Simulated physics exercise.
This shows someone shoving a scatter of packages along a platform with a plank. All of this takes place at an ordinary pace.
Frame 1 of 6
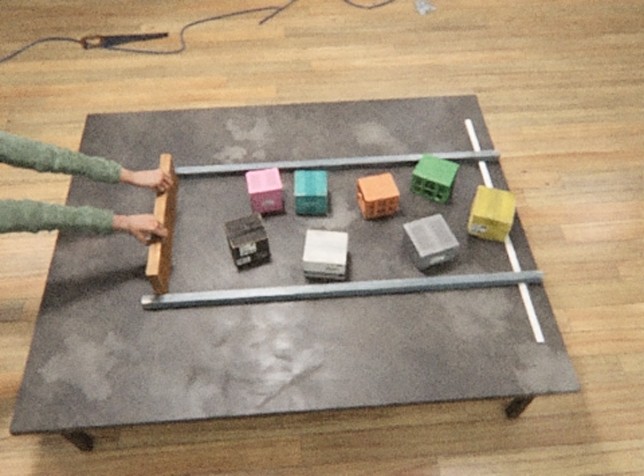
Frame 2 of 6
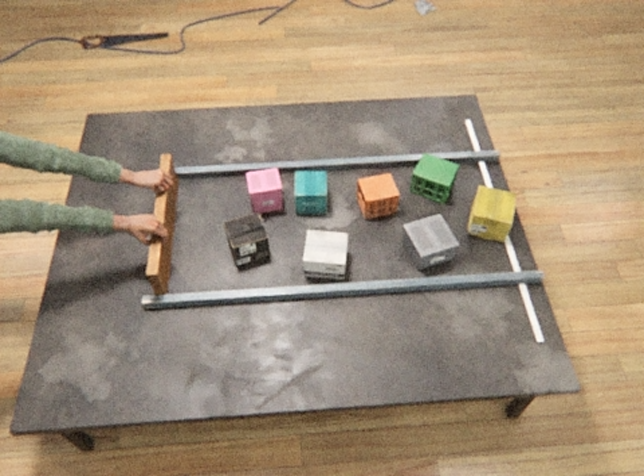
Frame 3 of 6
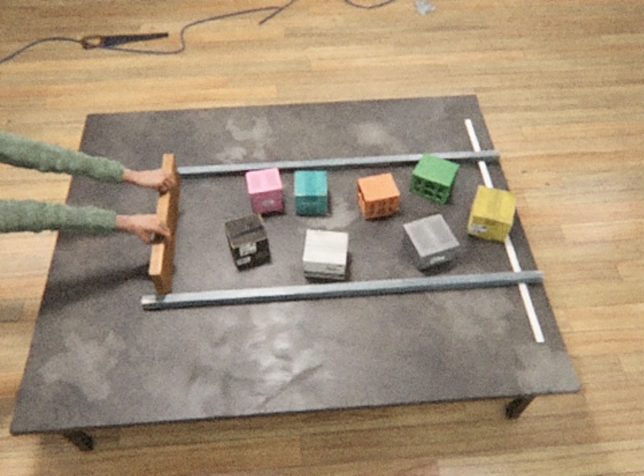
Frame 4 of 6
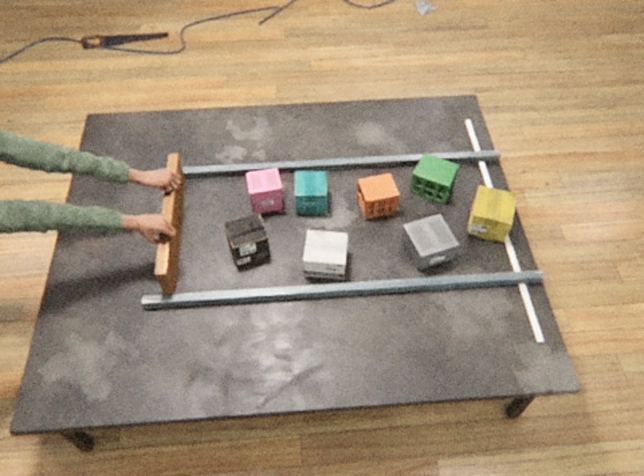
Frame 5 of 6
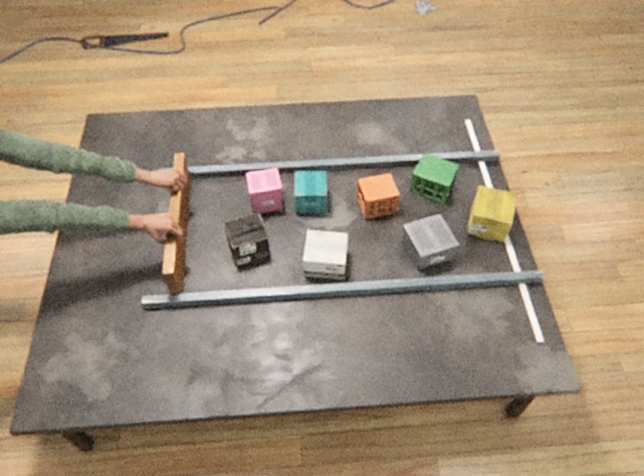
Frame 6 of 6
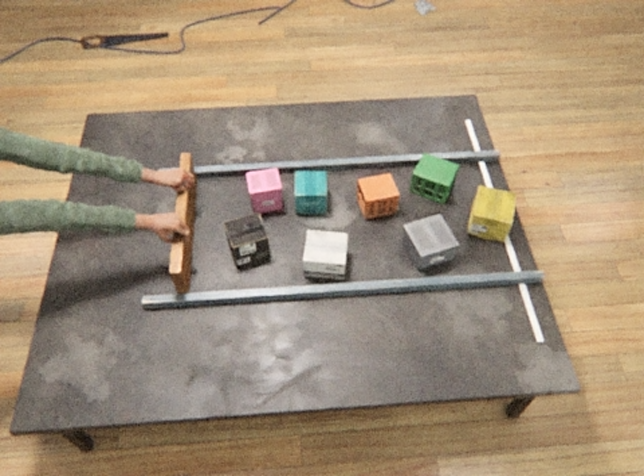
We see two hands in green sleeves slide a wooden plank slightly rightward between two metal rails on a dark table, while the scattered colourful boxes ahead of it, including pink, black and teal ones, stay still.
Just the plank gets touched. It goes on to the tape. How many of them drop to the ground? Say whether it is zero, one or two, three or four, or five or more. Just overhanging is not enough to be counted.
Five at least fall.
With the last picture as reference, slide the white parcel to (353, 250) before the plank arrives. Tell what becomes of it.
Set there, the object goes off the end.
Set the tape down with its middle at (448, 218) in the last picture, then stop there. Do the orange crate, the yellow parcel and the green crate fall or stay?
Here's how it goes: The orange crate ends up down, the yellow parcel ends up down, and the green crate ends up down.
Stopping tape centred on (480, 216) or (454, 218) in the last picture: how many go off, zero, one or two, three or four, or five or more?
For the first place I'd say at least five, and for the second 3 or 4.
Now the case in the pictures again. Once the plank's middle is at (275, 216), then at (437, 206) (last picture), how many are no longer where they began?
I make it 4 at the first spot and 8 at the other.
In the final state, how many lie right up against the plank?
The count comes out at 2.
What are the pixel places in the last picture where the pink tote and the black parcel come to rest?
Final positions: Near (510, 179); near (526, 223).
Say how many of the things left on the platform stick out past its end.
That'd be 2.
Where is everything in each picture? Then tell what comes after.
The first picture shows yellow parcel (492, 214); green crate (434, 178); grey tote (429, 243); plank (164, 222); tape (499, 215).
The second picture shows green crate (434, 179); white parcel (326, 255).
The third picture shows grey tote (429, 243); orange crate (377, 196).
The fourth picture shows yellow parcel (491, 214); pink tote (265, 192).
The fifth picture shows green crate (434, 179); black parcel (247, 239).
The sixth picture shows yellow parcel (491, 214); green crate (434, 179); grey tote (429, 243); plank (185, 221); tape (499, 215).
A little later, none off yet; yellow parcel at rest near (491, 214); green crate at rest near (434, 179); grey tote at rest near (429, 243).
When it is over, the number that fall off is five or more; down, turquoise box, white parcel, orange crate, grey tote, green crate and yellow parcel.
